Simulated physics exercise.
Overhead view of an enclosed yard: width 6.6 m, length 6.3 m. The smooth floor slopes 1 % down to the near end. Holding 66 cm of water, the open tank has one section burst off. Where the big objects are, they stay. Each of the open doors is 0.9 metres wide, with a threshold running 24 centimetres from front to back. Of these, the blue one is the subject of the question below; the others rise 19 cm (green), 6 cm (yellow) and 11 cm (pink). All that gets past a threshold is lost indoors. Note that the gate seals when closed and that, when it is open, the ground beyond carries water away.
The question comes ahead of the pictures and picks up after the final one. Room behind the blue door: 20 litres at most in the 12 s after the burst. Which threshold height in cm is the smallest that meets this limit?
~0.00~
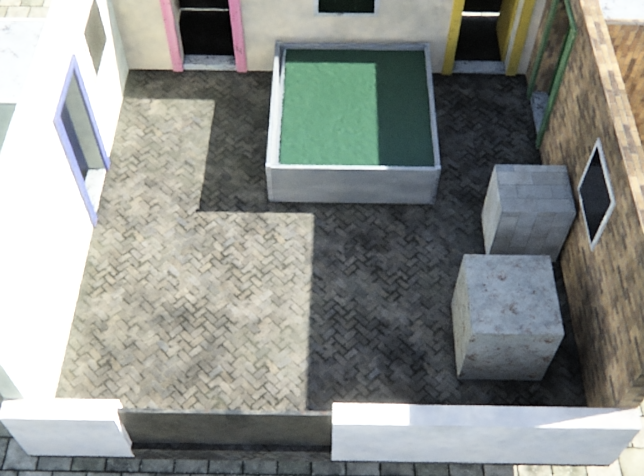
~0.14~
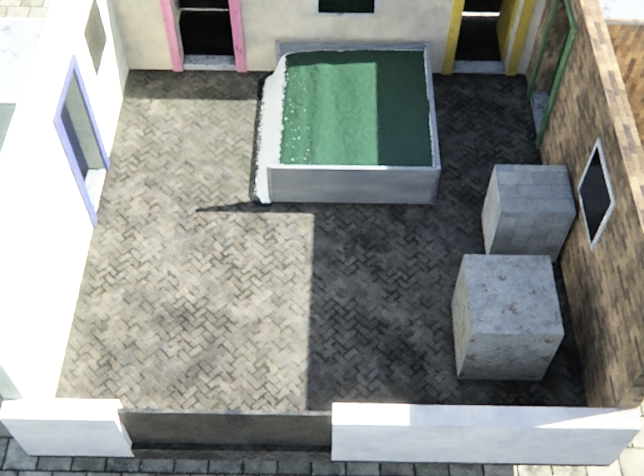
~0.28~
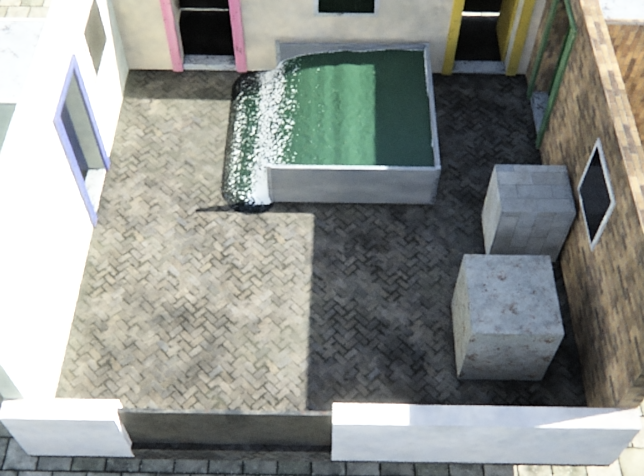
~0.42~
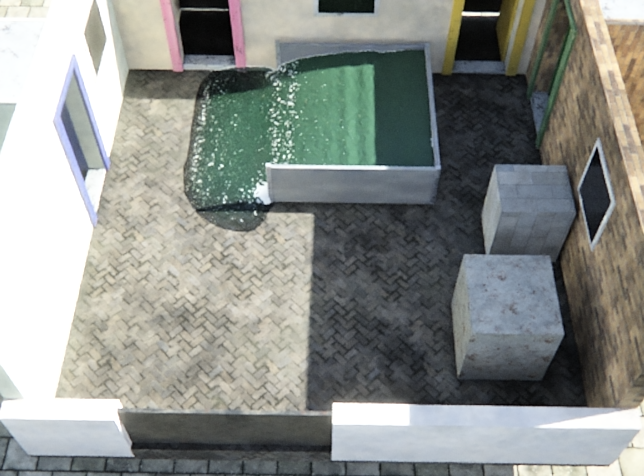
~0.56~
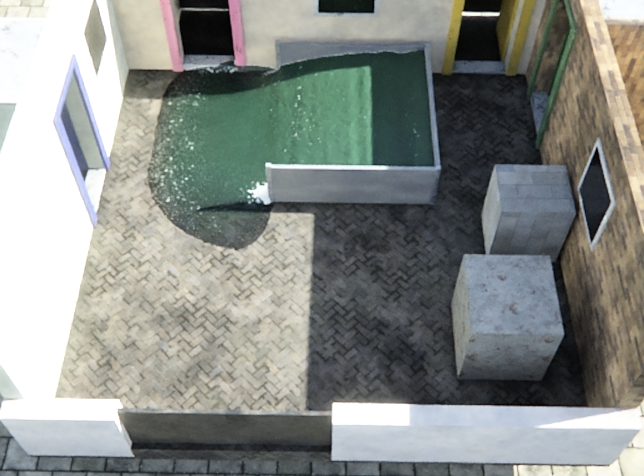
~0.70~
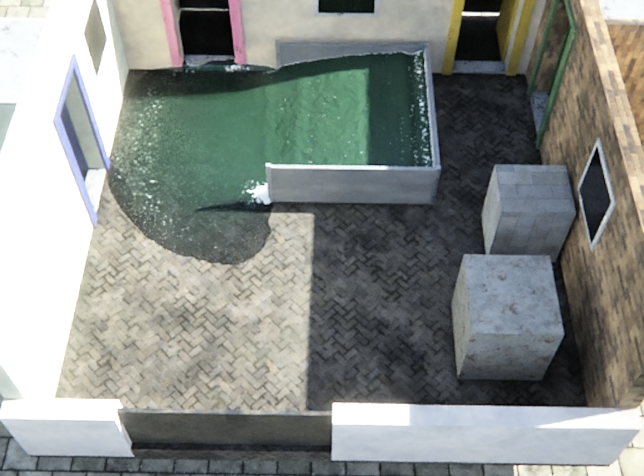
A height of roughly 32 cm.
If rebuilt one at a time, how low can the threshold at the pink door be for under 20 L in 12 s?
Pink door, minimum about 28 cm.
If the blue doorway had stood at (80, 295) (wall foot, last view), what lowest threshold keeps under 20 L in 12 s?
Roughly 13.0 cm.
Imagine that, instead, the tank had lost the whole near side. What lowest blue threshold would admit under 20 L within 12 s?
At least roughly 8.5 centimetres tall.
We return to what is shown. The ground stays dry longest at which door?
The green one.
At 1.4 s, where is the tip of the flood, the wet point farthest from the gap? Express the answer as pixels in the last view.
Around (80, 289).
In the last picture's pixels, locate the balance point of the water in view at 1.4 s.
The water is centred near (279, 140).
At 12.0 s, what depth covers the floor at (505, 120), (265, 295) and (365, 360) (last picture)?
Depth: About 3, 4, 13 cm.
After 1.4 s water covers 30 % of the floor, deepest (48 cm) near (139, 76); 24 cm at the blue door, 54 litres in over its 7 cm threshold.
After 3.0 s water covers 40 % of the floor, deepest (35 cm) near (49, 428); 26 cm at the blue door, 306 litres in over its 7 cm threshold.
After 12.0 s water covers 95 % of the floor, deepest (16 cm) near (570, 437); 12 cm at the blue door, 440 litres in over its 7 cm threshold.
At the blue door as built, the water arrived by 0.8 s and peaked near 32 cm at 2.2 s.
Run again over the same 12 s with other heights there, 40 litres in over 28.5 cm, 1 litre over 38.5 cm. The limit of 20 litres is kept from about 32 cm up.
